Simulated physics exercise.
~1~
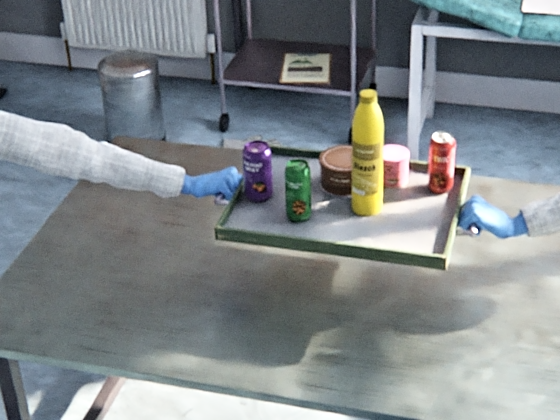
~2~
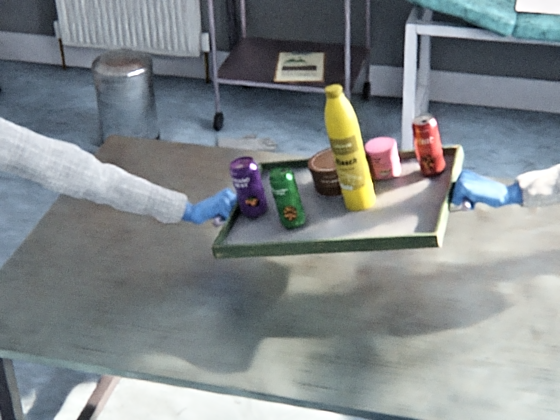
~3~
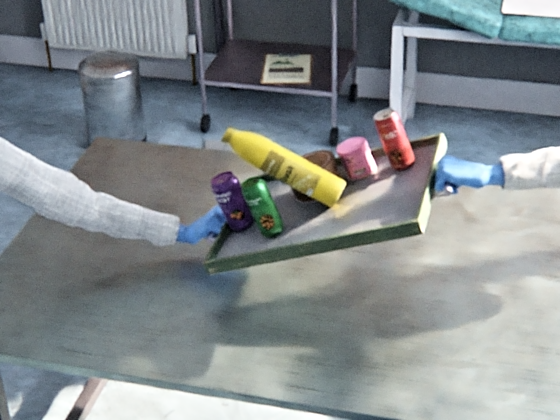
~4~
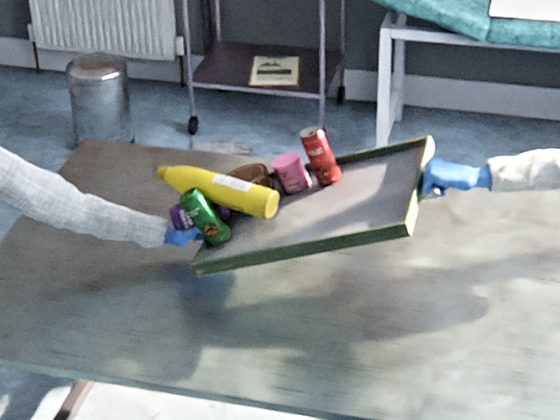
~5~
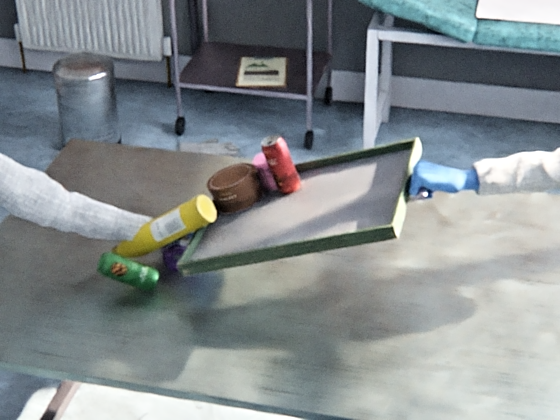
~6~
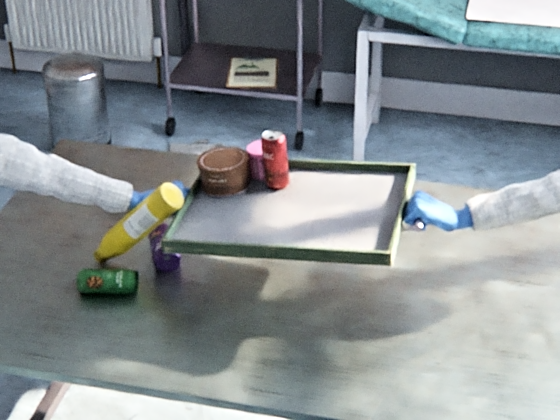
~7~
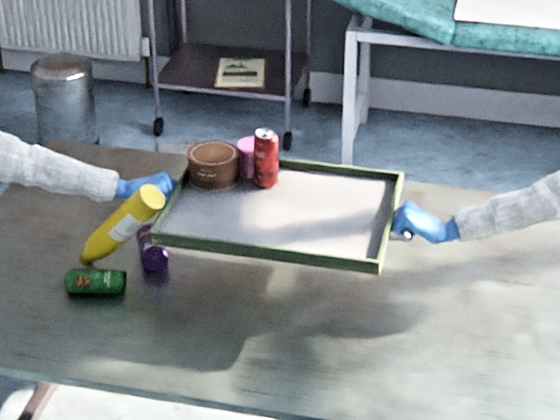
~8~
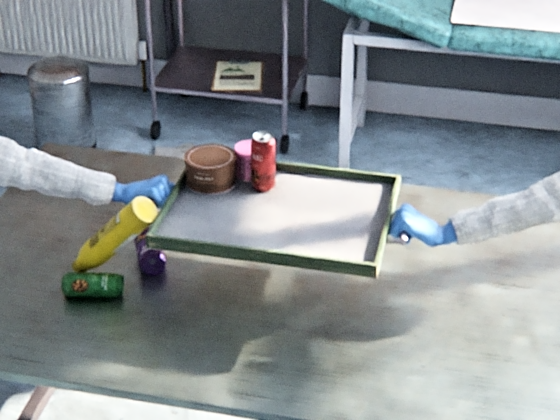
Above a table, gloved hands tip a tray left and level it, spilling yellow bottle, green and purple cans; red can stands.
